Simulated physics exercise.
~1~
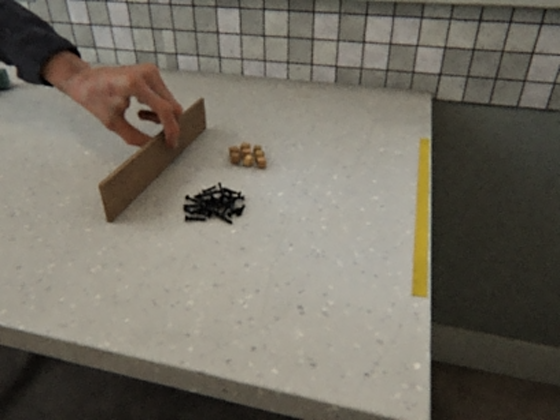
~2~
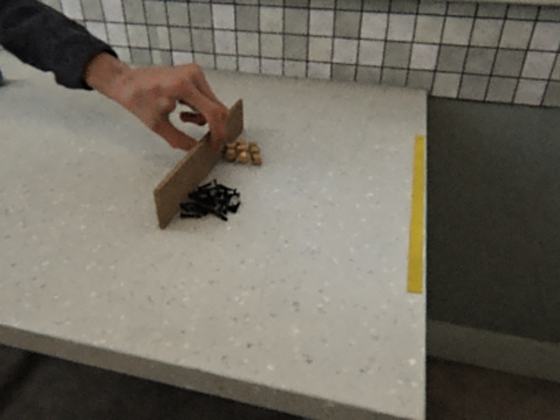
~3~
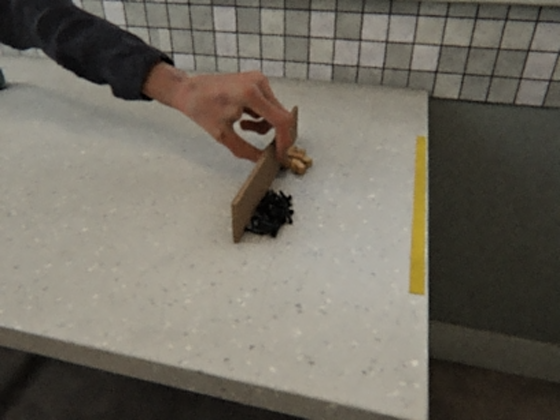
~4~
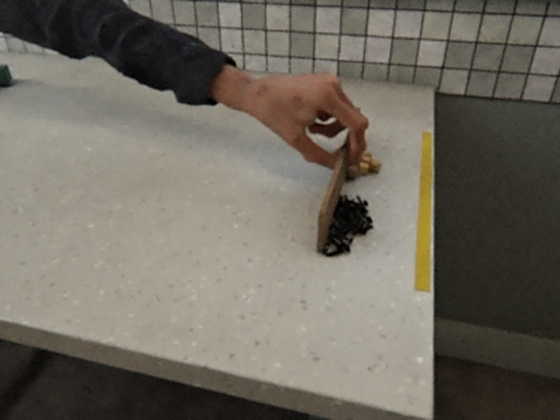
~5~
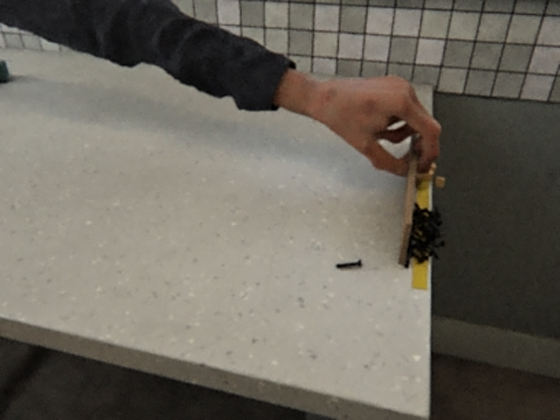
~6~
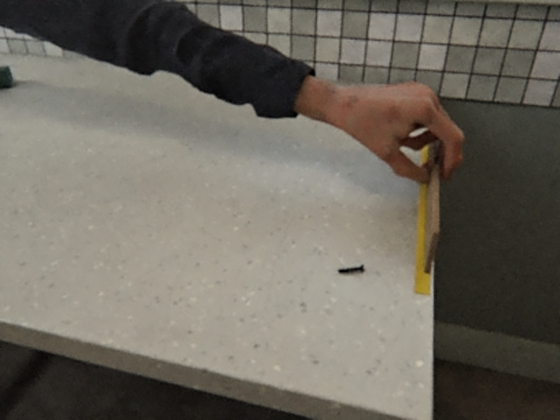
A hand in a dark sleeve holds a brown piece of card upright on a pale speckled table, seen from above at an angle, with small tiles behind. To its right lie a near heap of black screws and a smaller far cluster of golden-tan pieces, and yellow tape marks the right edge. The hand slides the card rightward, reaching both heaps and pushing them across the table. At the tape, the heaps go over the edge, while one black screw slips free and stays behind. The card ends at the tape, with that lone screw left on the table.
